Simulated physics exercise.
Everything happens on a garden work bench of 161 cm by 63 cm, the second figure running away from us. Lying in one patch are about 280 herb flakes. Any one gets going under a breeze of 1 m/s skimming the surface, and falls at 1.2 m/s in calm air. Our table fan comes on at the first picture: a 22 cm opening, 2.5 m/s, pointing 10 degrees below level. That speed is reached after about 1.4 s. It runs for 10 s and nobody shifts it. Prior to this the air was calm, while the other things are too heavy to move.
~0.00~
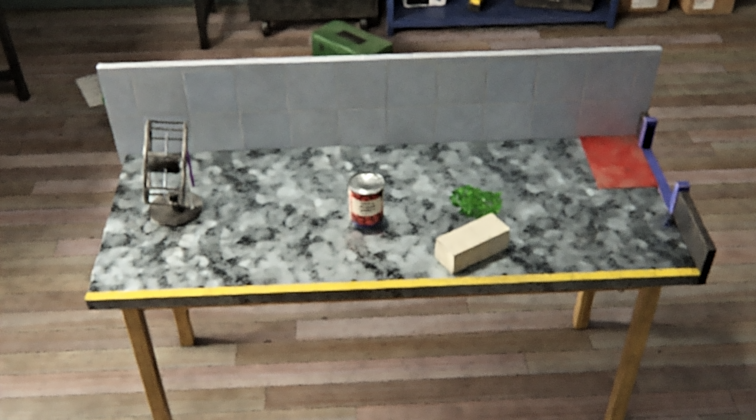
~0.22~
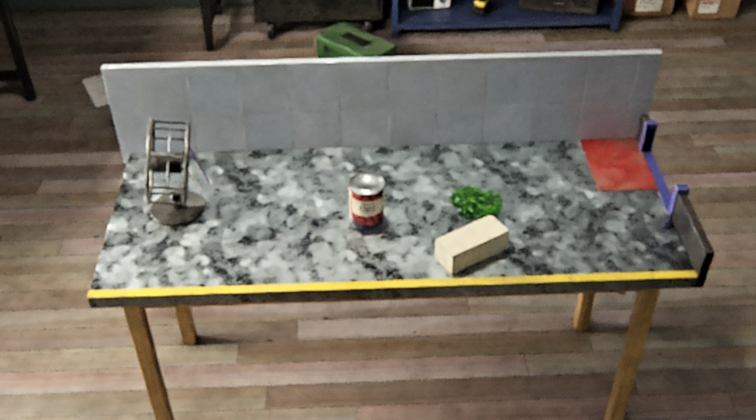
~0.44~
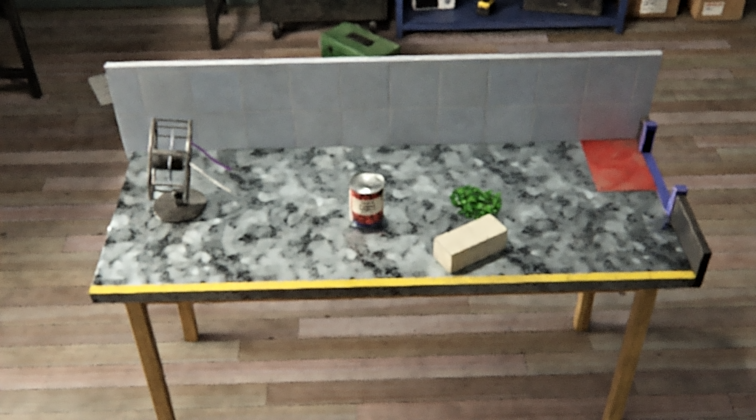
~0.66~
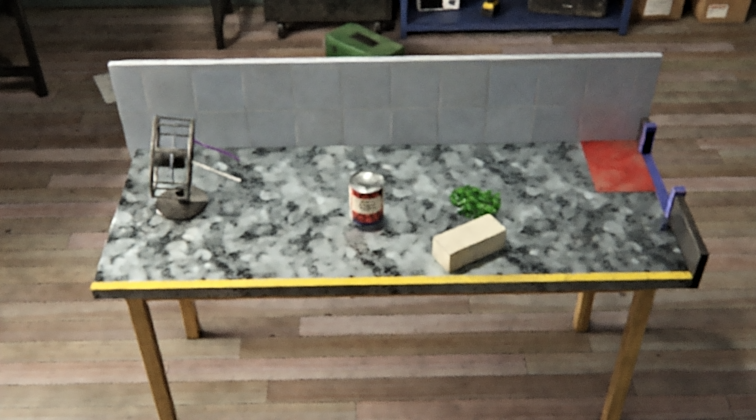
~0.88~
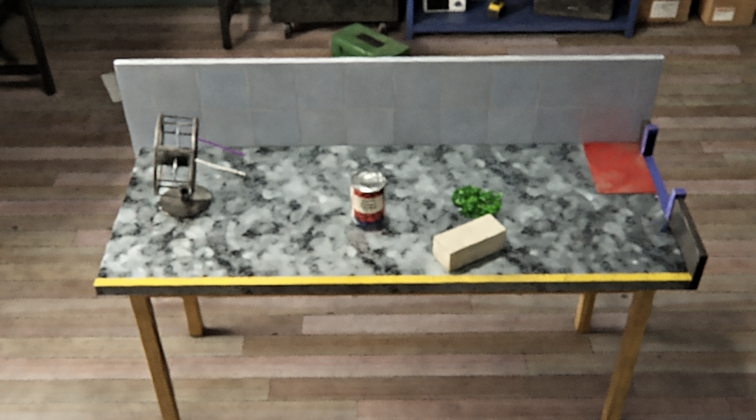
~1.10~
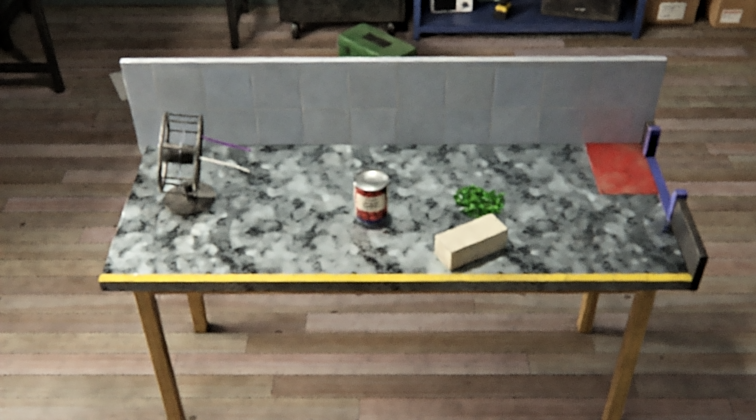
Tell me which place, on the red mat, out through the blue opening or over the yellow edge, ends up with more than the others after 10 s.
The blue one ends up with more.
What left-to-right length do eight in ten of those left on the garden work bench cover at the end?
Roughly 50 cm.
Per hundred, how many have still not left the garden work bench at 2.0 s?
I'd put it near 100 per cent.
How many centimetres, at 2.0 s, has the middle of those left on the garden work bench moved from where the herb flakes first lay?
It comes to near 15 cm.
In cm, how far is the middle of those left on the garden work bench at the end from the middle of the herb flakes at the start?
About 45 centimetres.
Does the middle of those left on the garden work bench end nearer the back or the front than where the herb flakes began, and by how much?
It drifted forwards, around 10 cm in all.
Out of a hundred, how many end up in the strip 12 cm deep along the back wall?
0 %.
After 2.0 s, 98 % are on the move or not yet settled, 0 % are over the yellow edge, 0 % on the red mat and 0 % out through the blue opening; the middle of those still in play is near (533, 216).
After 3.2 s, 67 % are on the move or not yet settled, 0 % are over the yellow edge, 1 % on the red mat and 22 % out through the blue opening; the middle of those still in play is near (591, 225).
After 5.5 s, 58 % are on the move or not yet settled, 0 % are over the yellow edge, 0 % on the red mat and 26 % out through the blue opening; the middle of those still in play is near (602, 222).
After 10.0 s, at the end, 0 % are over the yellow edge, 0 % on the red mat and 32 % out through the blue opening; the middle of those still in play is near (627, 223).
